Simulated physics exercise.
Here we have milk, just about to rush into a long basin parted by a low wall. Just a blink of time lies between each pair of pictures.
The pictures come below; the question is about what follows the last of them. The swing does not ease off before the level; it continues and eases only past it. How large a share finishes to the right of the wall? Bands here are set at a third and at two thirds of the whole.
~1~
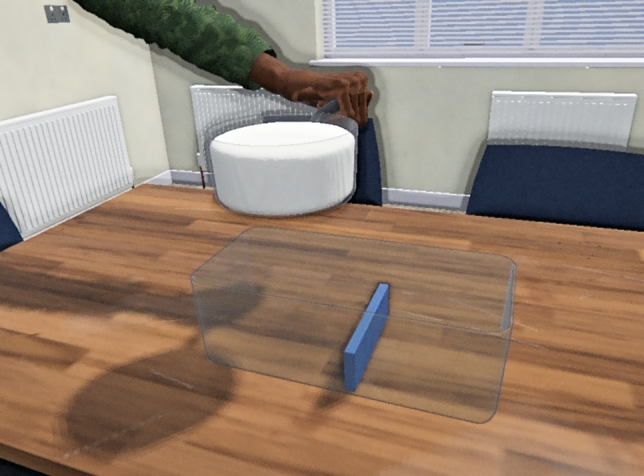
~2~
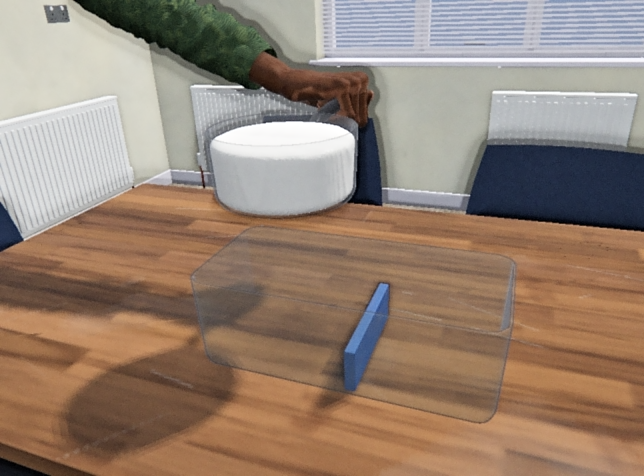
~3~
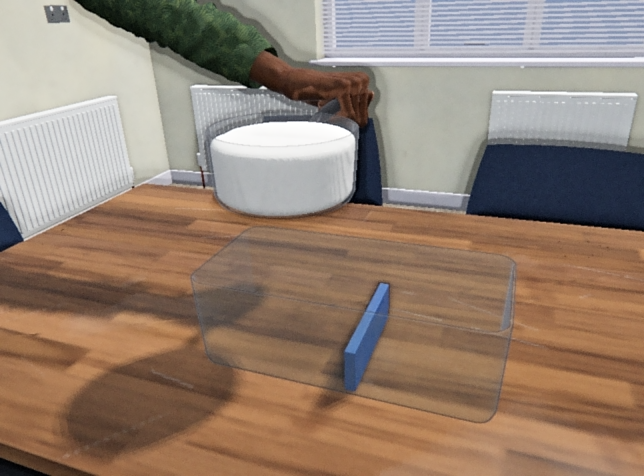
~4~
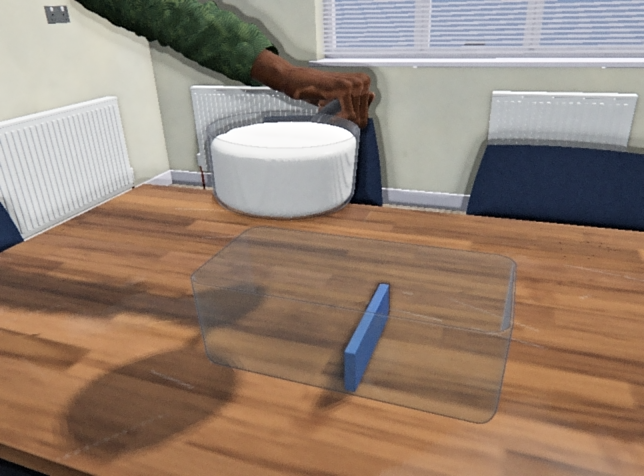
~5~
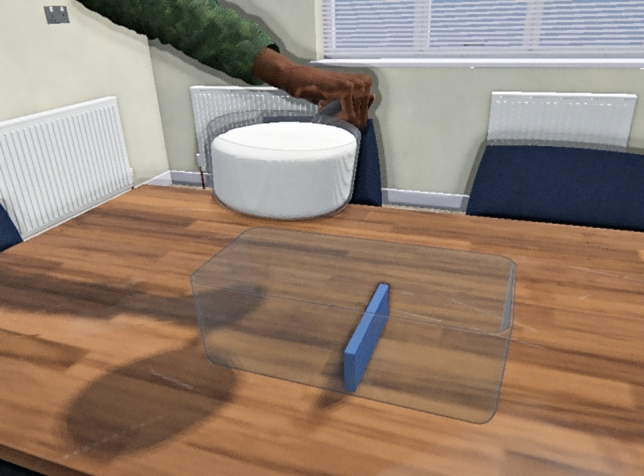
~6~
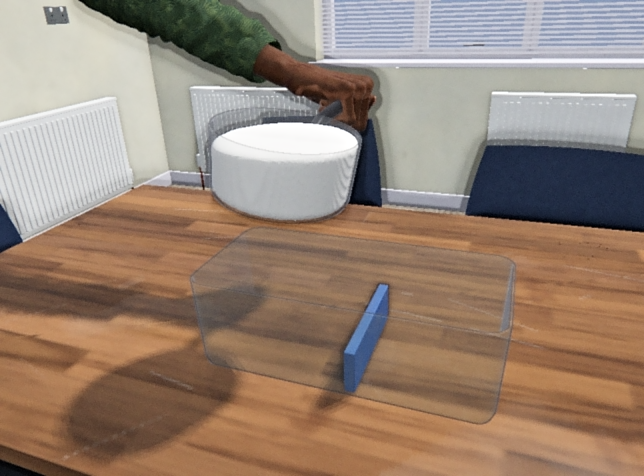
The amount on the right comes to more than two thirds of the whole.
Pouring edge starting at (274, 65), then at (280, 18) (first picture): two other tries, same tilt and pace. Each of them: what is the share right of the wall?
About 35 per cent, then about 55 per cent.
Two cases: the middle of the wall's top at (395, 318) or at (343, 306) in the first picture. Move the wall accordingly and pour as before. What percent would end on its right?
60 % and 95 %, roughly.
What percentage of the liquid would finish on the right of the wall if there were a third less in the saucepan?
I'd reckon close to 75 %.
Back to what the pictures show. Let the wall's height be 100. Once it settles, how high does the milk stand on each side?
I'd say close to 10 per cent on the left side and 80 on the right.
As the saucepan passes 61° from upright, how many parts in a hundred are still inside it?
Some 60 per cent has not yet come out.
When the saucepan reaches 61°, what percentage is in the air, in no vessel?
Close to 30 per cent.
A moment on, the saucepan is tipped part way and 58 per cent is still to pour, 0 is left of the wall and 13 right of it.
Next, the saucepan is tipped on its side and 13 per cent is still to pour, 5 is left of the wall and 75 right of it.
Then the saucepan is tipped on its side and 2 per cent is still to pour, 15 is left of the wall and 81 right of it.
Later the saucepan is tipped on its side and 0 per cent is still to pour, 18 is left of the wall and 81 right of it.
Finally, 18 per cent lies left of the wall, 81 right of it and 0 outside.
